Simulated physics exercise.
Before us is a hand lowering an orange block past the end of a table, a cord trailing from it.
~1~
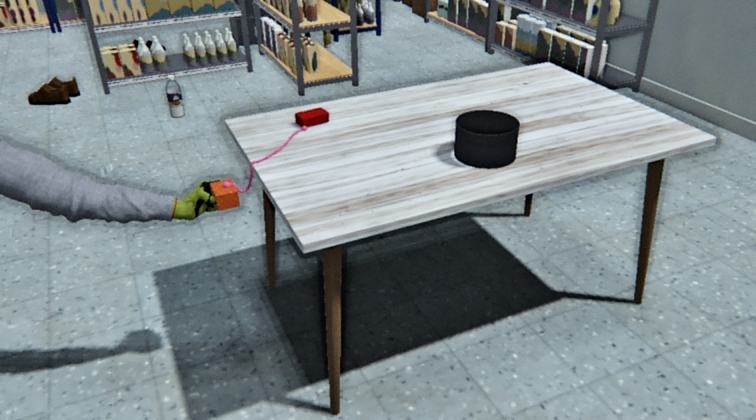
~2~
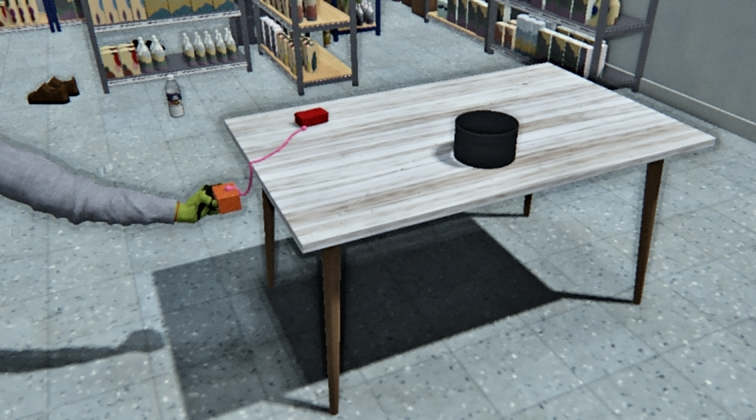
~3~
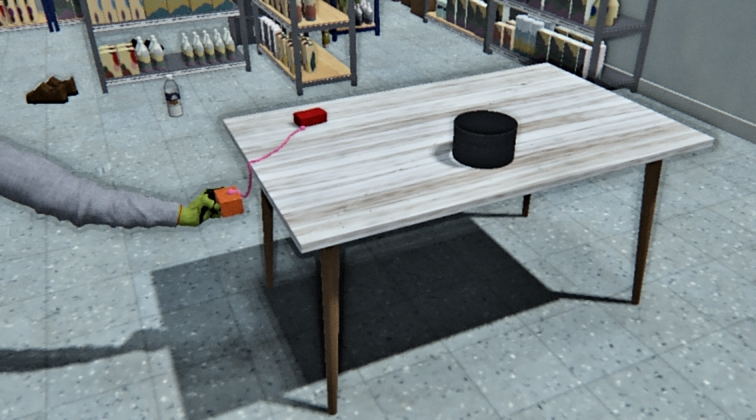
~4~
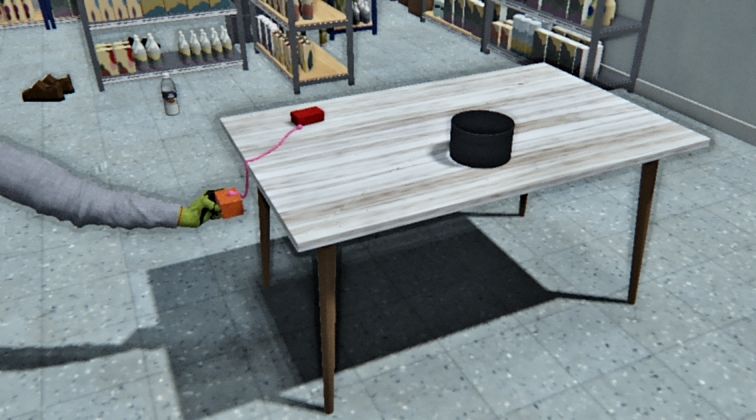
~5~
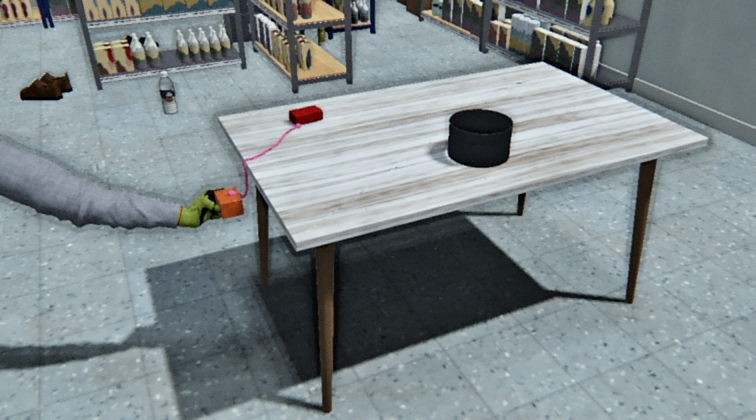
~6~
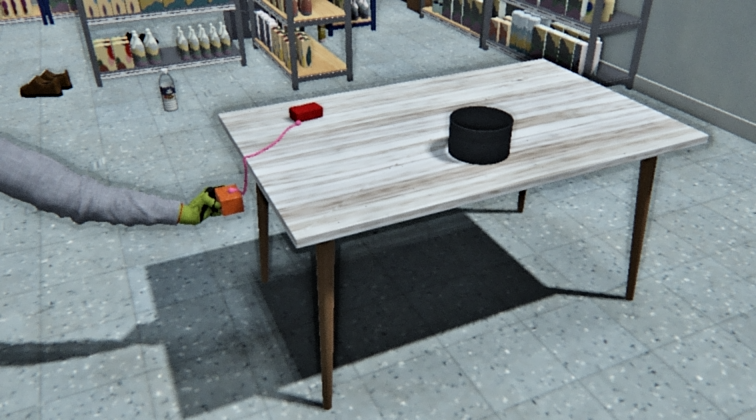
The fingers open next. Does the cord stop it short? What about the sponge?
The orange block goes all the way down; the sponge is yanked off.
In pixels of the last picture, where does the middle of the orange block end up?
It ends up somewhere near (251, 291).
Then, 0.28 s past the final frame, block in the air near (242, 252); pot still; sponge tugged along near (291, 120).
Then, 0.52 s past the final frame, block in the air near (262, 269); pot still; sponge over the edge.
Then, 0.78 s past the final frame, block on the floor near (255, 289); pot still; sponge down on the floor.
When it is over, block on the floor near (251, 291); pot still; sponge down on the floor. The orange block lands on the floor and the sponge follows it down.
